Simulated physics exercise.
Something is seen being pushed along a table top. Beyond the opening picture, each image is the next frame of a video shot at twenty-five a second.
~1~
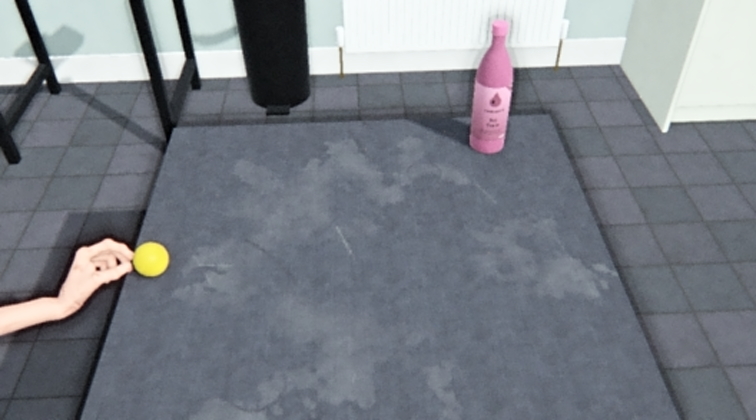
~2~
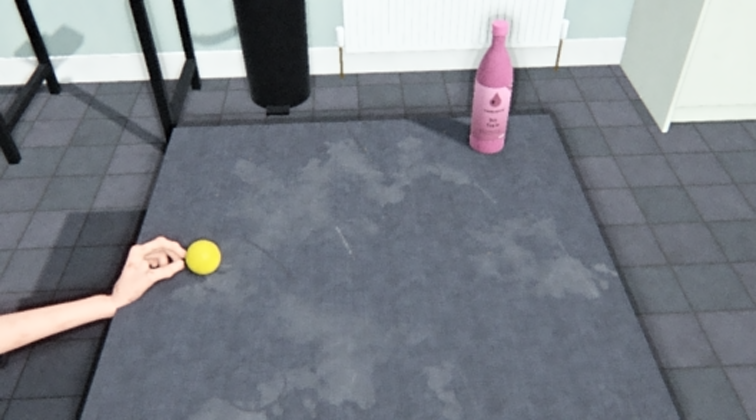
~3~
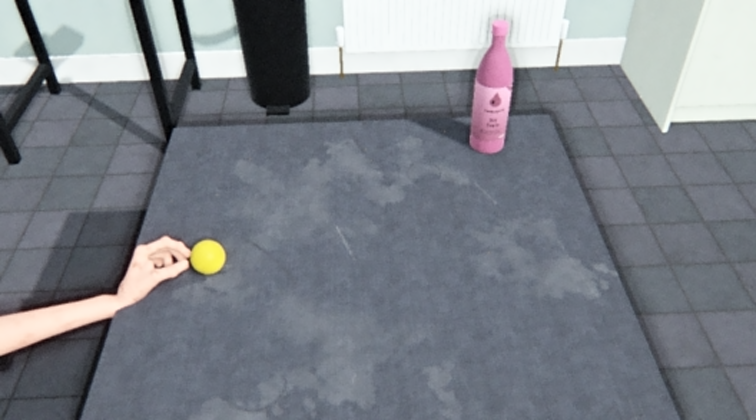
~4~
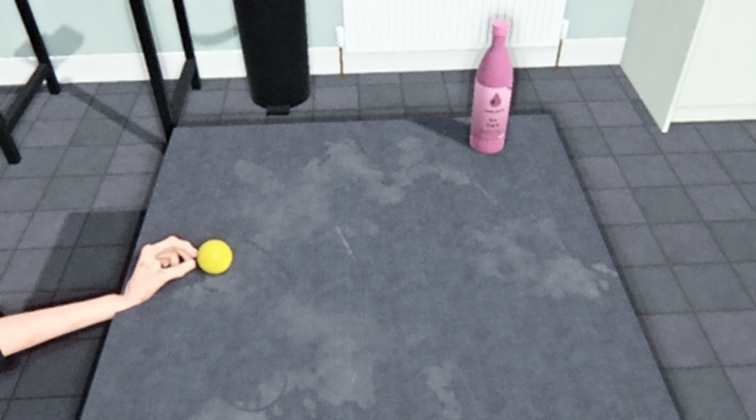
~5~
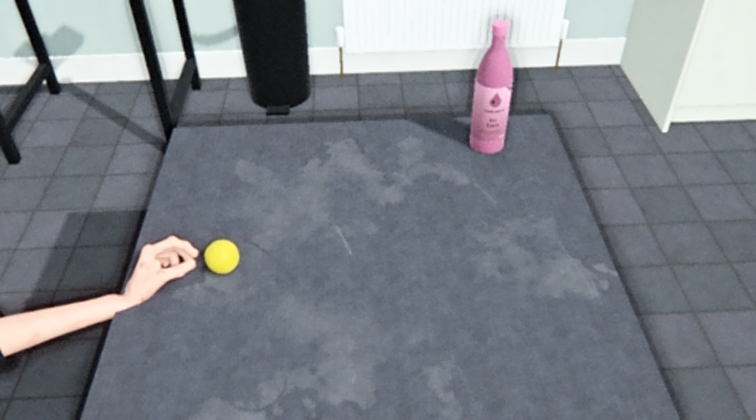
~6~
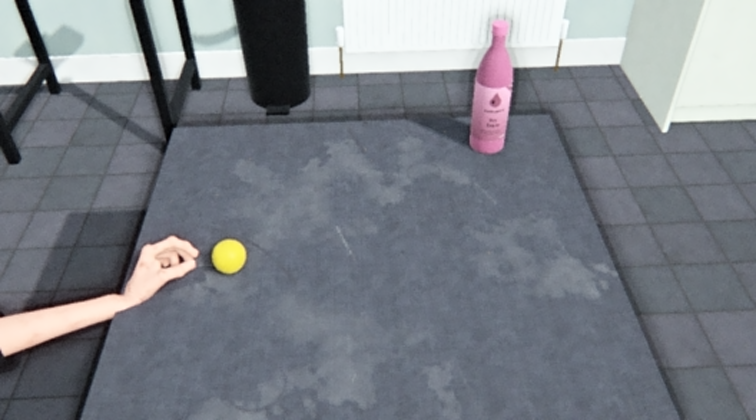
A hand pushes a yellow ball right across a dark surface, then releases it.
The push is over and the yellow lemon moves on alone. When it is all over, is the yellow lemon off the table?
It is left on the table.
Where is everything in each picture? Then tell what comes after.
In the first frame, under the hand; yellow lemon (151, 260).
In the second frame, under the hand; yellow lemon (203, 257).
In the third frame, under the hand; yellow lemon (208, 257).
In the fourth frame, yellow lemon (214, 257).
In the fifth frame, yellow lemon (222, 257).
In the sixth frame, yellow lemon (229, 256) shifted a little.
Then, 0.10 s on from there, yellow lemon shifted about its own width near (245, 256).
Then, 0.20 s on from there, yellow lemon shifted about its own width near (258, 255).
Then, 0.30 s on from there, yellow lemon shifted well along near (270, 255).
Then, 0.60 s on from there, yellow lemon shifted well along near (289, 254).
In the end, moved from the start, yellow lemon. At the end, from the last picture's camera, yellow lemon near (290, 254).
